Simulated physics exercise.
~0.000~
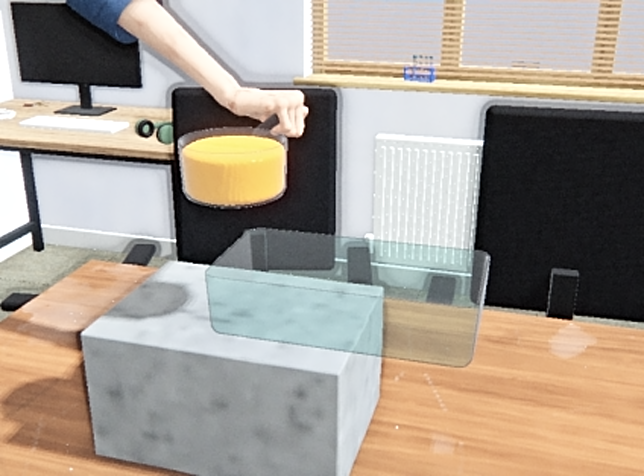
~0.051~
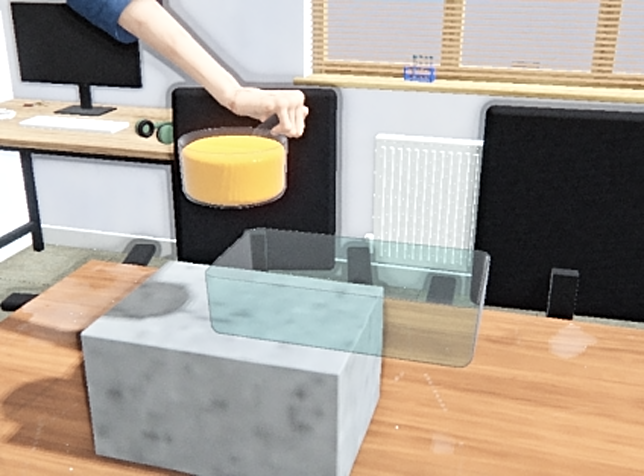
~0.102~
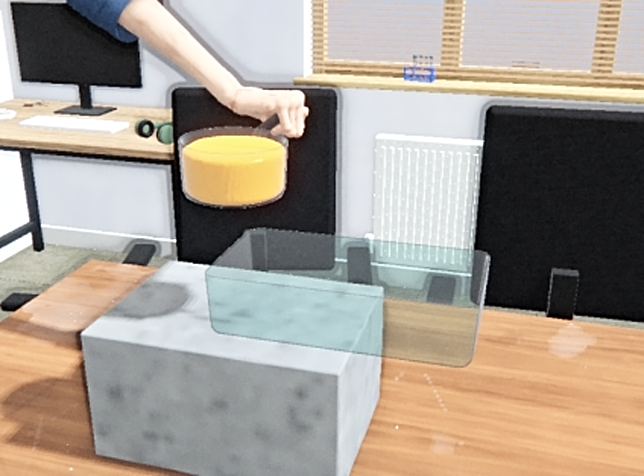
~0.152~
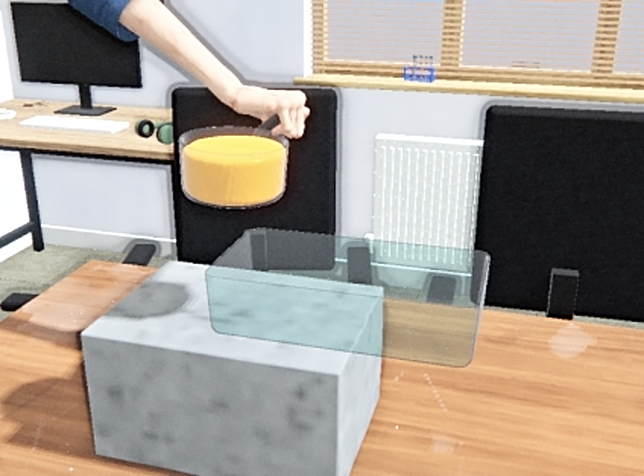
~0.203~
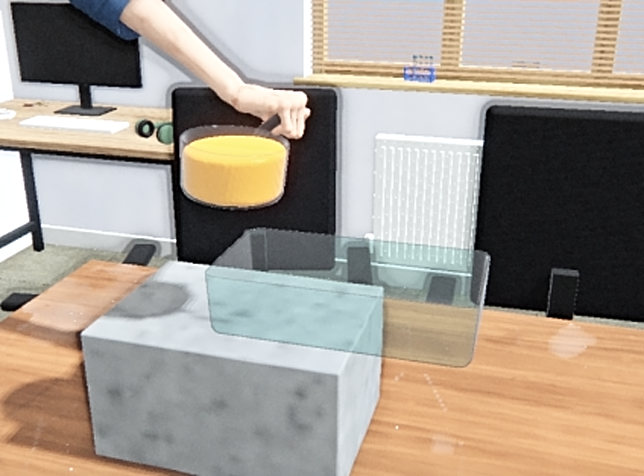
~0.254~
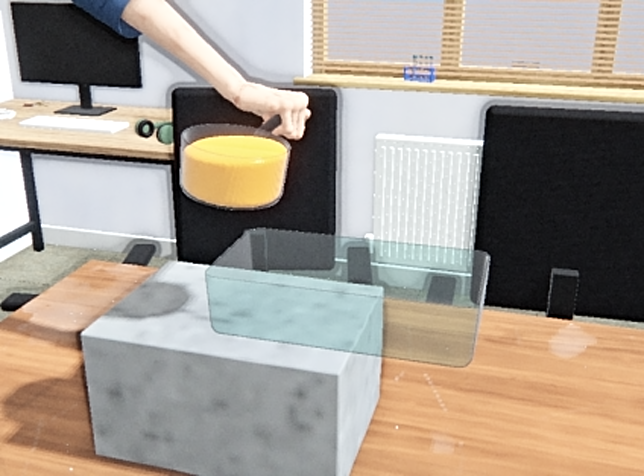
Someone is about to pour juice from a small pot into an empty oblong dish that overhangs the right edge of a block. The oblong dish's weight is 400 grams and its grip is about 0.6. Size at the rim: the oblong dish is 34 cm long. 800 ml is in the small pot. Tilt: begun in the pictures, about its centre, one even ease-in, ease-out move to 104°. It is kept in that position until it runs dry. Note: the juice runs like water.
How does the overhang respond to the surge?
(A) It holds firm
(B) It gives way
(A) It holds firm.
Then, 0.74 s in, the tilt is 58° and 61 per cent is still to pour; the oblong dish lies level with 14 per cent in it.
Then, 1.09 s in, the tilt is 94° and 12 per cent is still to pour; the oblong dish lies level with 80 per cent in it.
Then, 1.47 s in, the tilt is 104° and 0 per cent is still to pour; the oblong dish lies level with 98 per cent in it.
Then, 1.87 s in, the tilt is 104° and 0 per cent is still to pour; the oblong dish lies level with 99 per cent in it.
Finally, the oblong dish lies level with 99 per cent in it.
